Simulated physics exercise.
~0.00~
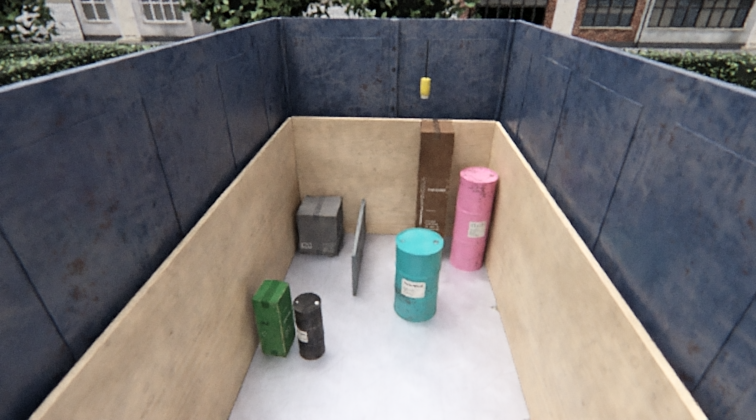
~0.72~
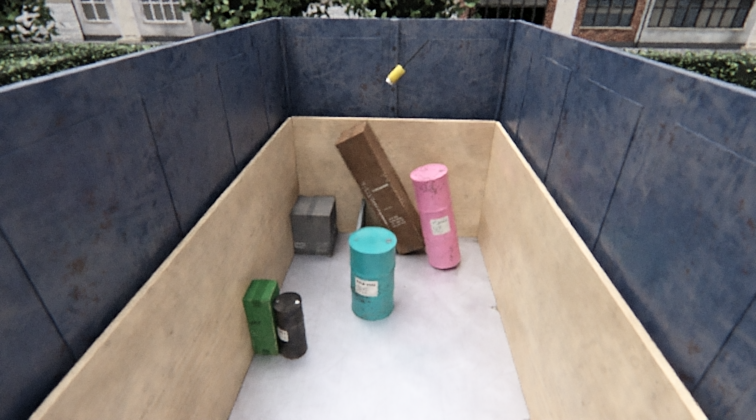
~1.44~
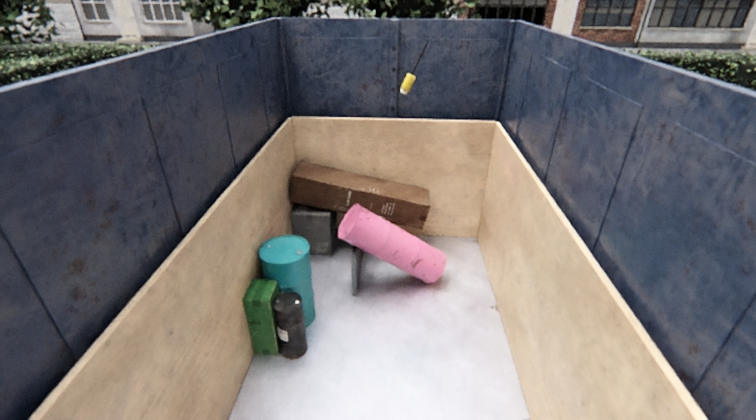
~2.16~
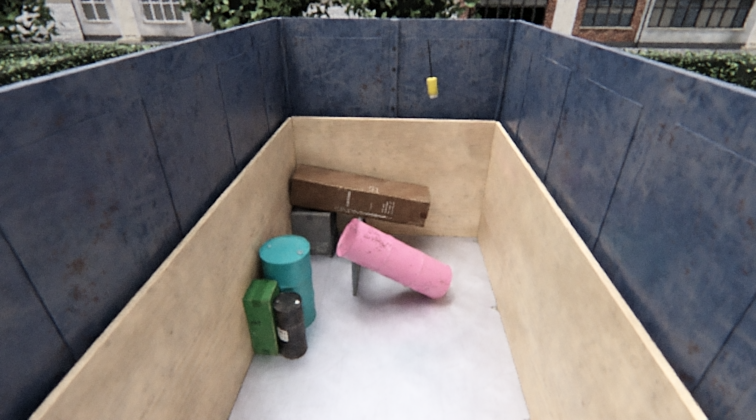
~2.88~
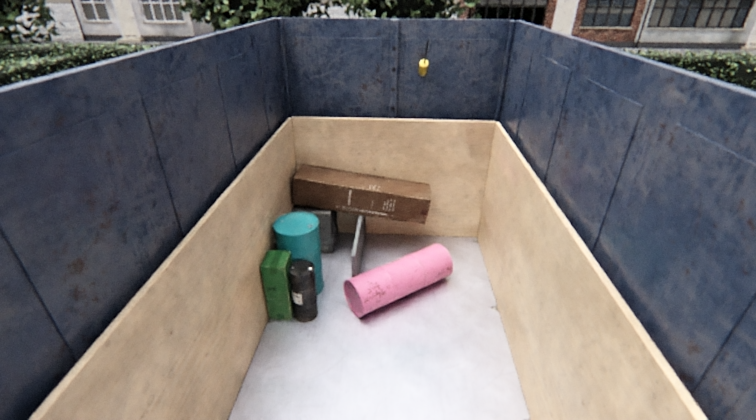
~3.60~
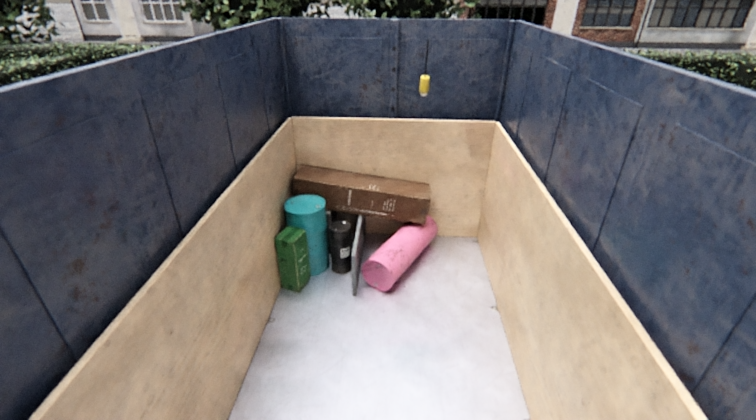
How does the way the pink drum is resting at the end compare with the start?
At the start the pink drum stands upright near the right side, but by the end it is lying on its side on the floor.
The tall brown box toppled left onto the grey box as the pink drum tipped over and the turquoise drum slid left. The pink drum dropped flat, and the upright turquoise drum, green box and black canister slid towards the front wall.
